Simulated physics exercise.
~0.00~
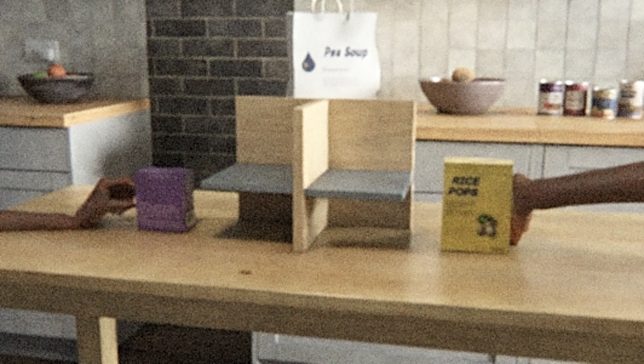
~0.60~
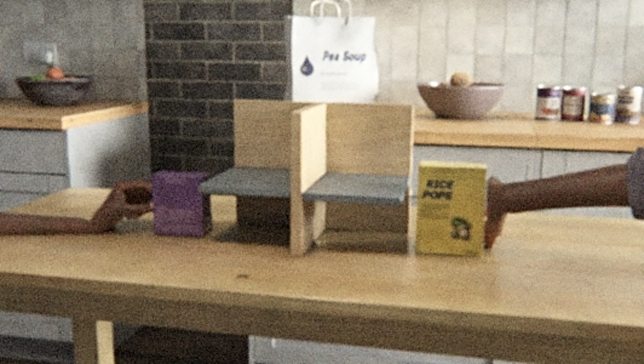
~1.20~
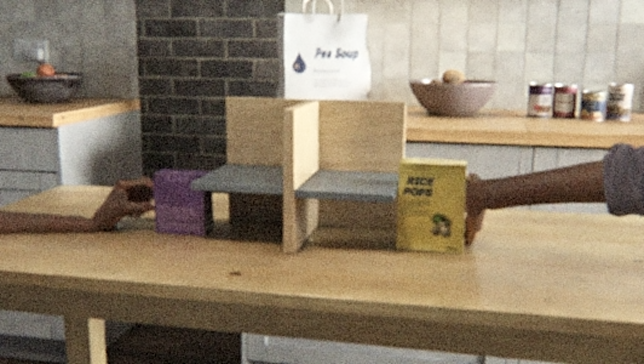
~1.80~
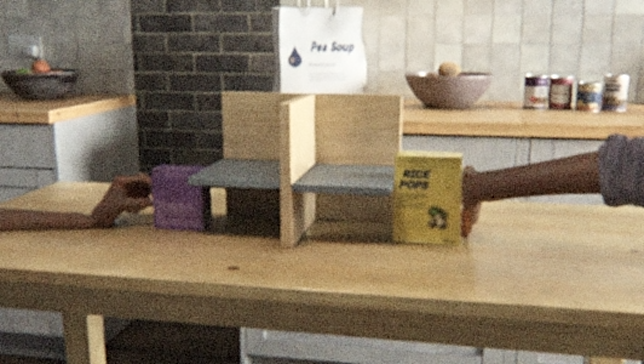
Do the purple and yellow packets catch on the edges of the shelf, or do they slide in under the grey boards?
Both packets catch on the edge, because each is too tall for its opening. They end up standing upright at the two sides of the shelf.
